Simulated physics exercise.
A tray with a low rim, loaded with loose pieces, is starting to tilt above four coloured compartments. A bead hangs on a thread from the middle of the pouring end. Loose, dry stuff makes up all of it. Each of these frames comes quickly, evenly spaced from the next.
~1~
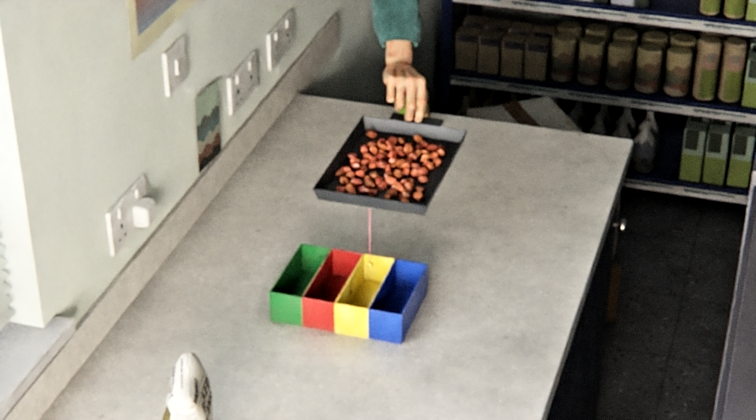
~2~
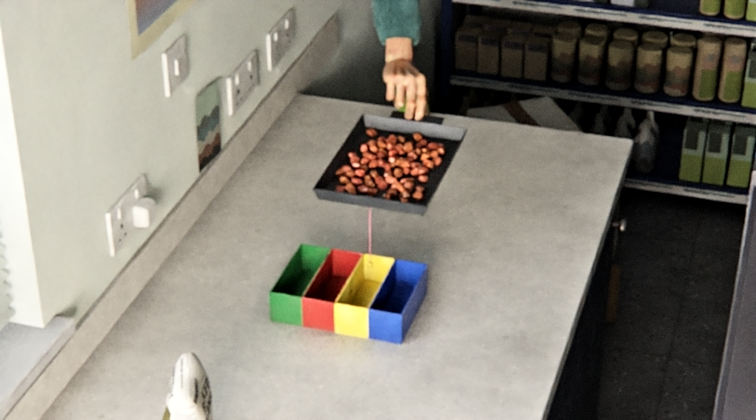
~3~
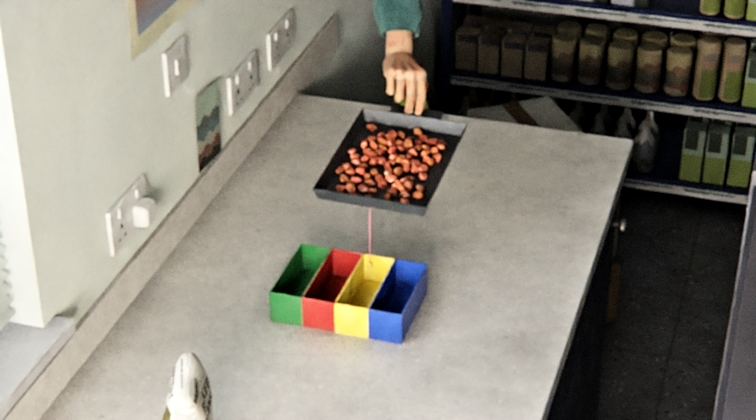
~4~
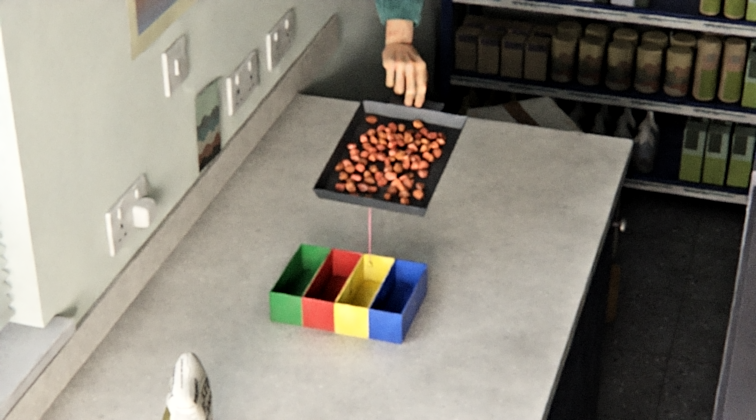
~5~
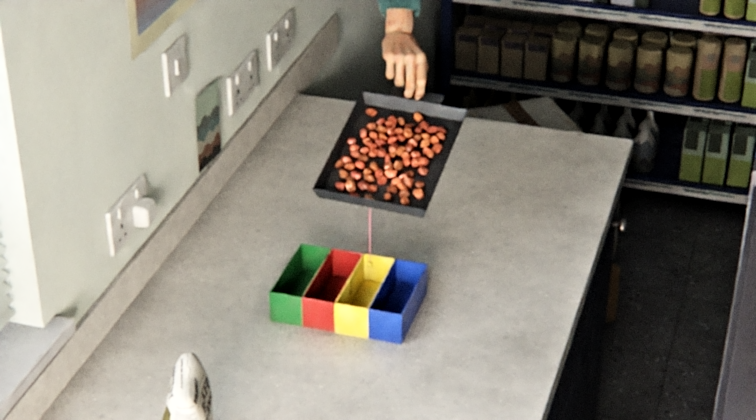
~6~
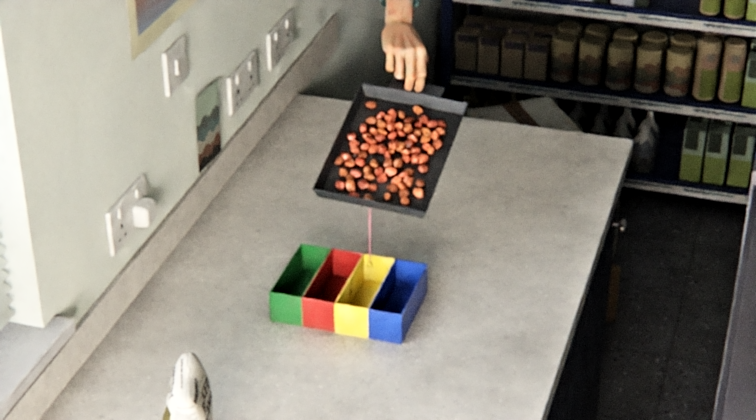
Hand raising the back of a dark tray of reddish-brown pieces, gradually tilting it above green, red, yellow and blue compartments.
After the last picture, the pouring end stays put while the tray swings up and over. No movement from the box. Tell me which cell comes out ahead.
I would say the blue cell comes out ahead.
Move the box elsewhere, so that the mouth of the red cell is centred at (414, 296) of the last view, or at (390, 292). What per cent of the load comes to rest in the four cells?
90 and 90 in a hundred, in turn.
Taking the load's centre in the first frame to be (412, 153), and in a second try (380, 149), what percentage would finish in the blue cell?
40 per cent for the first try, 50 per cent for the second.
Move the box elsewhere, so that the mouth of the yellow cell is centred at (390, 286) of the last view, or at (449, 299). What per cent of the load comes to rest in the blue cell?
40 and 0 %.
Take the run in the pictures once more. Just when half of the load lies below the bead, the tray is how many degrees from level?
At roughly 100°.
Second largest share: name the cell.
That would be yellow.
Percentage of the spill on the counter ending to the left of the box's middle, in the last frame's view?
That would be roughly 0 per cent.
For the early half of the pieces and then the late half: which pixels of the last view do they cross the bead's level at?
Early-half point (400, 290); late-half point (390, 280).
Soon, tray tipped steeply; nearly all on the tray; a stray few falling or outside the box.
A while on, tray tipped right over; about a quarter on the tray; about a quarter in the blue cell; a small part in the yellow cell; a stray few in the red cell; about half falling or outside the box.
Towards the end, tray tipped past a quarter turn; about half in the blue cell; about a quarter in the yellow cell; a small part in the red cell; about a third falling or outside the box.
Finally, tray tipped past a quarter turn; about half in the blue cell; about a quarter in the yellow cell; a small part in the red cell; none in the green cell; about a third outside the box.
